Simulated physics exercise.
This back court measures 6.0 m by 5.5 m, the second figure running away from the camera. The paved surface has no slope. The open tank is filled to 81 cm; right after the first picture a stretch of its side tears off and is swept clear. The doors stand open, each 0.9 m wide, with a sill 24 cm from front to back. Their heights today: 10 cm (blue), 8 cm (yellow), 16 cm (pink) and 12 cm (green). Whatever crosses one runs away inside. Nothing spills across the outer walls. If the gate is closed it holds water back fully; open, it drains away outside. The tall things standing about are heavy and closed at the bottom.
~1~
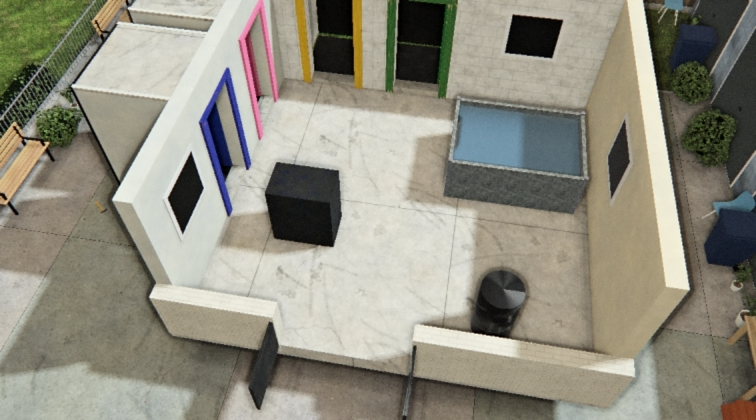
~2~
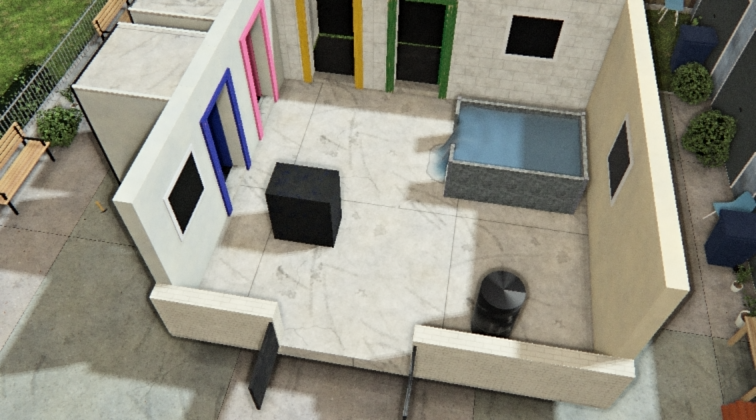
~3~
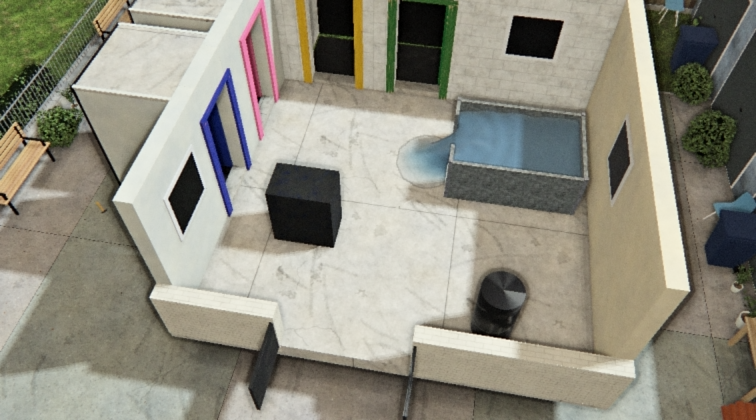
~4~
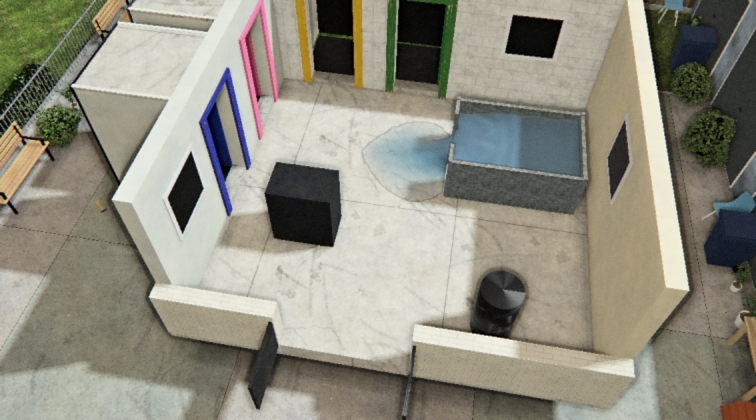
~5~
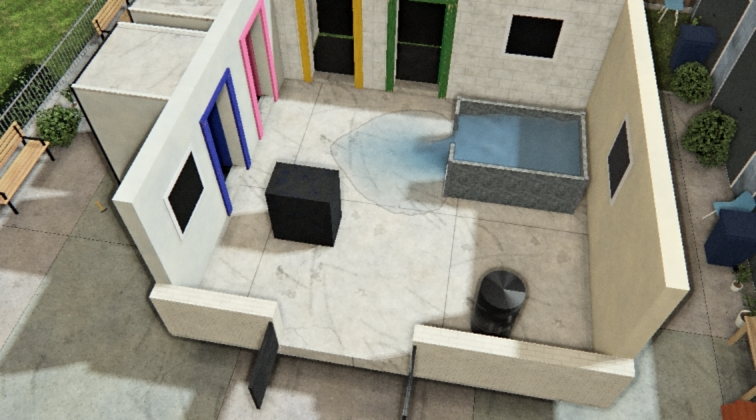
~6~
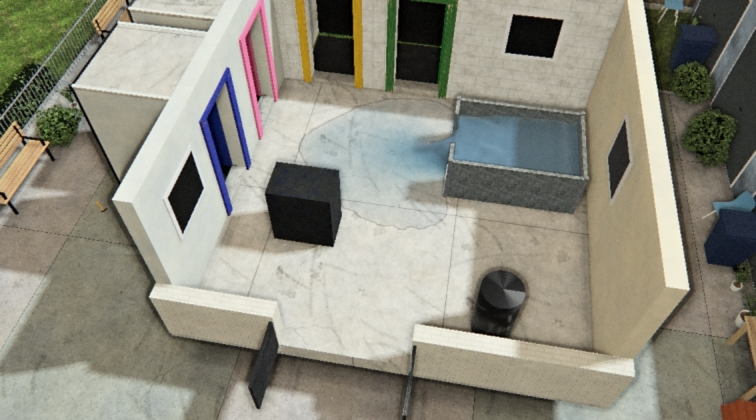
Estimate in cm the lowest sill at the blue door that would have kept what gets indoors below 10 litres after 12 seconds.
About 24 cm.
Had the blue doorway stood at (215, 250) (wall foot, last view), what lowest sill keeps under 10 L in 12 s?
Roughly 8.0 cm.
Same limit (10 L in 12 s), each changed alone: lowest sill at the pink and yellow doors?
Roughly 23 cm at pink and 16 cm at yellow.
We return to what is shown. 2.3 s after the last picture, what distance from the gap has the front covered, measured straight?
About 5.2 m.
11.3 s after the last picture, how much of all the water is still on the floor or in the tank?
Some 78 per cent remains.
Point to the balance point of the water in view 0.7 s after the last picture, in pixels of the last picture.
Near (454, 165).
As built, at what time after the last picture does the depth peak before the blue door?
Around 1.6 s.
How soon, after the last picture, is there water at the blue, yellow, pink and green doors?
Blue 0.5 s, yellow 0.4 s, pink 0.3 s, green 0.1 s.
Then, 0.7 s after the last picture water covers 40 % of the floor, deepest (42 cm) near (443, 161); 16 cm at the blue door, 1 litre in over its 10 cm sill.
Then, 2.3 s after the last picture water covers 50 % of the floor, deepest (26 cm) near (443, 161); 21 cm at the blue door, 116 litres in over its 10 cm sill.
Then, 11.3 s after the last picture water covers 95 % of the floor, deepest (10 cm) near (585, 228); 7 cm at the blue door, 179 litres in over its 10 cm sill.
At the blue door as built, the water peaked near 27 cm, 1.5 s after the last picture.
With a sill of 22 cm, 18 litres would have come in within the 12 s; with 29.5 cm, 1 litre. So under 10 litres takes about 24 cm.
